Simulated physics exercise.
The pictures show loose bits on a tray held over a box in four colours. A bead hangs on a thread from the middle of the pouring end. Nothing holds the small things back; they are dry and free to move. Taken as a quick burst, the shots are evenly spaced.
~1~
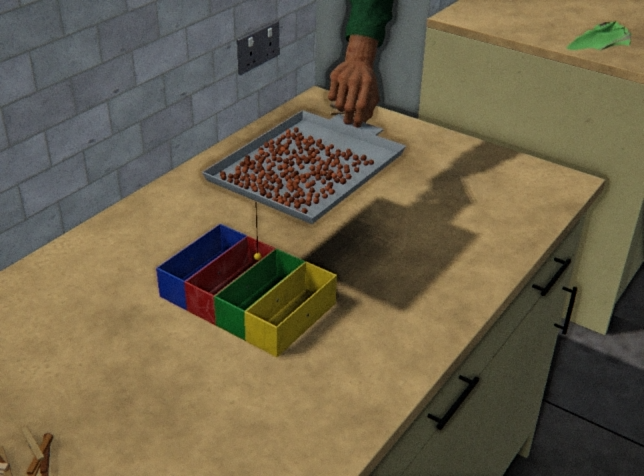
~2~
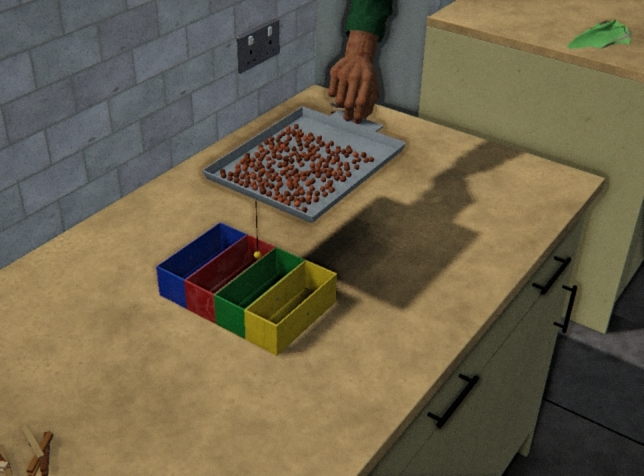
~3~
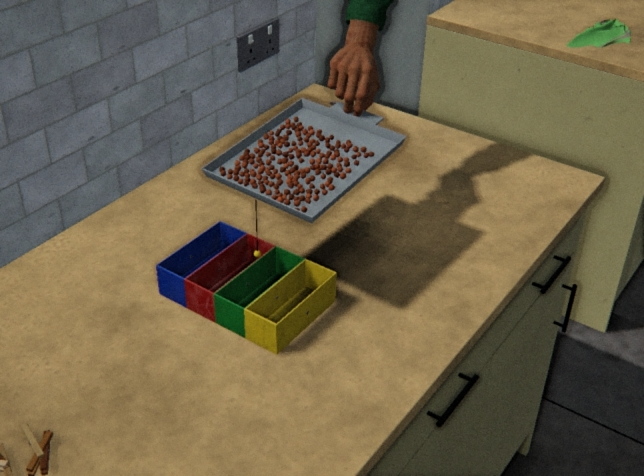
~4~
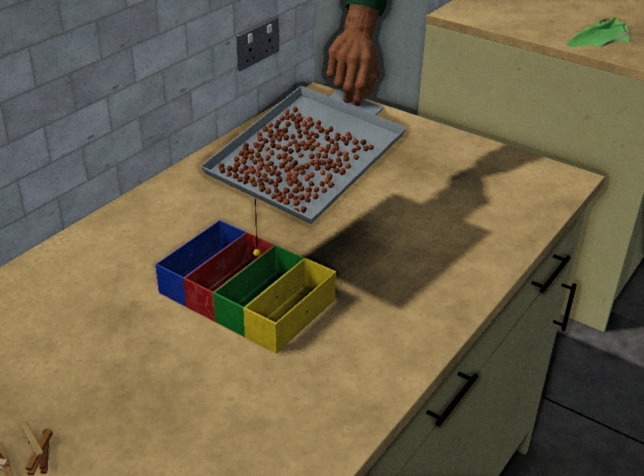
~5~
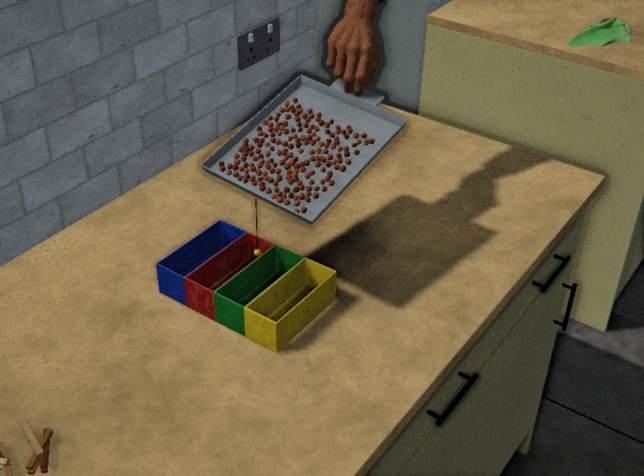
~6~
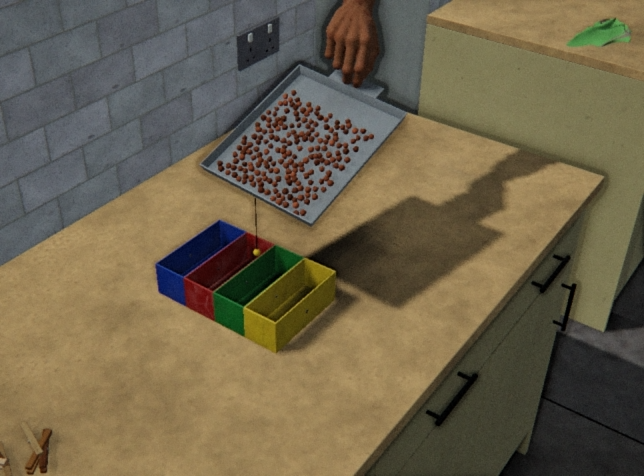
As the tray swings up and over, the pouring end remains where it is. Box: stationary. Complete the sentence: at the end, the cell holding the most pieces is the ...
... Yellow cell.
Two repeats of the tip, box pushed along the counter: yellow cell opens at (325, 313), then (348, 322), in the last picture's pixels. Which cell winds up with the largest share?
The green one, then the red one.
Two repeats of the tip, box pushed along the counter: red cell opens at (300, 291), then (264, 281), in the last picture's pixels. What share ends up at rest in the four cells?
It would be roughly 90 per cent for the first and roughly 100 per cent for the second.
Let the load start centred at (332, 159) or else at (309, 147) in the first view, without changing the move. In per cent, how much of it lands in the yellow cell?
Shares: 60 % for the first, 60 % for the second.
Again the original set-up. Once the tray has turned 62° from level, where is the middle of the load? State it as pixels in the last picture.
Mark it at roughly (282, 177) in the final frame.
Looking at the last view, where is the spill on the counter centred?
Near (326, 373).
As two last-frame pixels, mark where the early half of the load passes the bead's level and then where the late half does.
Around (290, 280) at first; around (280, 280) after that.
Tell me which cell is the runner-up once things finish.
That is that green cell.
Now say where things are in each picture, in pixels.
The first picture shows corners of the pouring end (206, 172) and (312, 215), level; middle of the load (291, 170), clay pellets; bead on its thread (258, 256); blue cell (172, 286); red cell (200, 301); green cell (230, 316); yellow cell (261, 331).
The second picture shows corners of the pouring end (206, 170) and (312, 214), level; middle of the load (291, 168).
The third picture shows corners of the pouring end (206, 168) and (312, 214), tipped barely, lowest at the right corner; middle of the load (291, 164).
The fourth picture shows corners of the pouring end (205, 166) and (311, 216), tipped a little, lowest at the right corner; middle of the load (290, 159).
The fifth picture shows corners of the pouring end (205, 164) and (311, 217), tipped a little, lowest at the right corner; middle of the load (291, 156).
The sixth picture shows corners of the pouring end (204, 164) and (311, 220), tipped clearly, lowest at the right corner; middle of the load (289, 154); blue cell (171, 282); red cell (199, 297); green cell (229, 312); yellow cell (260, 327).
Just after the last frame, tray tipped steeply; almost all on the tray; just a few falling or outside the box.
A moment on, tray tipped right over; roughly a third on the tray; about a tenth in the yellow cell; just a few in the green cell; just a few in the red cell; roughly a third falling or outside the box.
Further on, tray tipped past a quarter turn; roughly two thirds in the yellow cell; roughly a quarter in the green cell; about a tenth in the red cell; about a tenth falling or outside the box.
When it is over, tray tipped past a quarter turn; roughly two thirds in the yellow cell; roughly a quarter in the green cell; about a tenth in the red cell; not one in the blue cell; about a tenth outside the box.
